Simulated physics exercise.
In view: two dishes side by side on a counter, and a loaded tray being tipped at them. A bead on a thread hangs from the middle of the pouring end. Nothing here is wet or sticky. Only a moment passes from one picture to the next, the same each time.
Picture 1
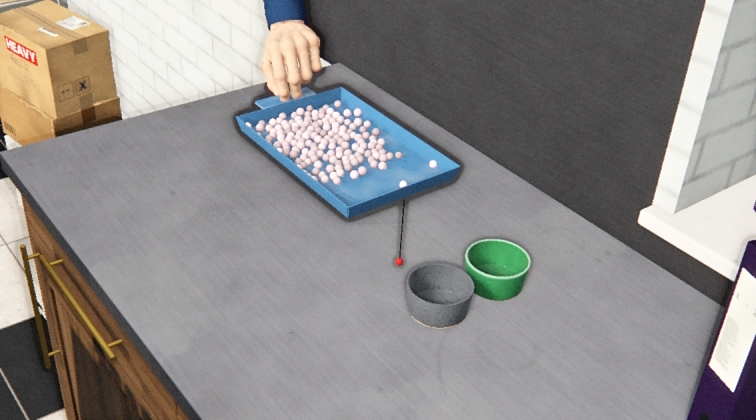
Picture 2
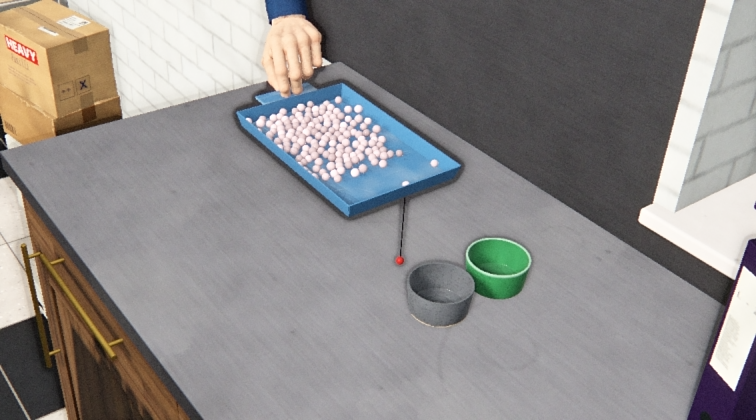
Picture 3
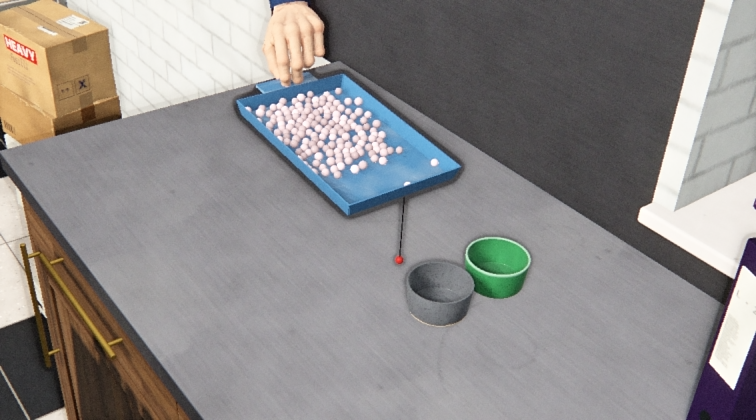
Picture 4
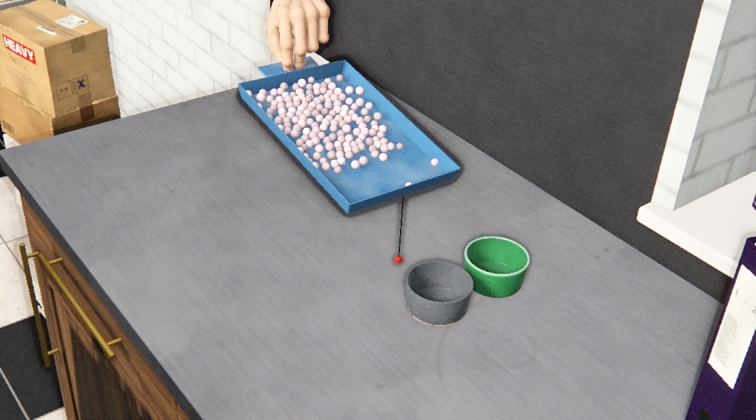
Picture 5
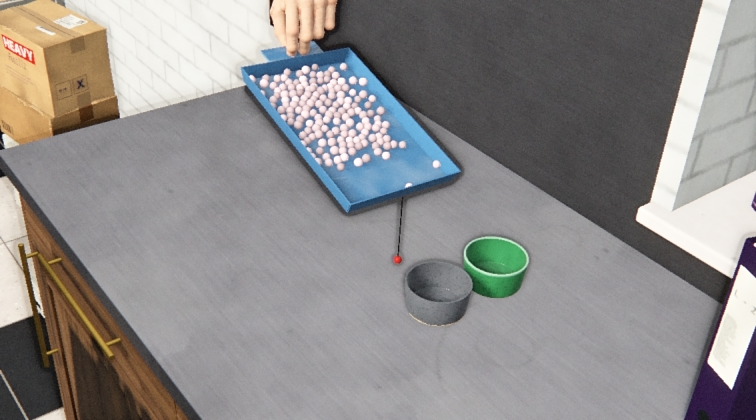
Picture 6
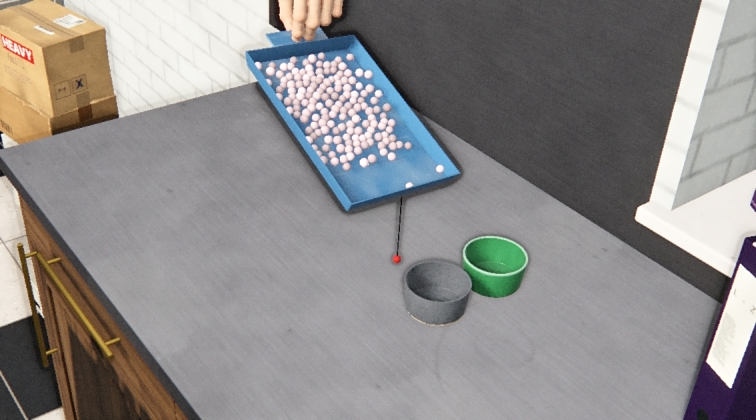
The clip opens on a blue tray of pale pink beads resting on a grey counter, a hand at its far end, with a grey dish and a green dish nearby. The hand raises the far end steadily, tilting the tray toward its lower right corner, and the beads begin shifting inside it.
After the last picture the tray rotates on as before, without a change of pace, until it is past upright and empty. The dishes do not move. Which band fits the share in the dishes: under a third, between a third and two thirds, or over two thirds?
The two hold from one third to two thirds of the load.
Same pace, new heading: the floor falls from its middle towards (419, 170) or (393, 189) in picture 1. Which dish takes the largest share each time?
The first try: The right dish. The second: The left-hand dish.
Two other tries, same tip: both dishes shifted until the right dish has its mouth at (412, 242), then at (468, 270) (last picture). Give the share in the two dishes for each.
Near 0 % and 70 %.
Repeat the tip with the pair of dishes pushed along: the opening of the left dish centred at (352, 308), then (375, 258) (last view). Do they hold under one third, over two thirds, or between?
First under a third, then less than a third.
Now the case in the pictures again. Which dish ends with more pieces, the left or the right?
The winner is left.
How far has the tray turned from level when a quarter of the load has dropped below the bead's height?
At about 70°.
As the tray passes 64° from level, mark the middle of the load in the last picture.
Close to (439, 194).
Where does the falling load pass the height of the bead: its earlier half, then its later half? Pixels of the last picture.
At about (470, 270), then at (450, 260).
Just after the last frame, tray tipped steeply; roughly half on the tray; just a few in the left dish; just a few in the right dish; just a few outside both; roughly a third in the air.
A moment on, tray tipped past a quarter turn; about a tenth on the tray; roughly a quarter in the left dish; about a tenth in the right dish; roughly a third outside both; about a tenth in the air.
Further on, tray tipped past a quarter turn; roughly a third in the left dish; about a tenth in the right dish; roughly half outside both.
When it is over, tray tipped past a quarter turn; roughly a third in the left dish; about a tenth in the right dish; roughly half outside both.
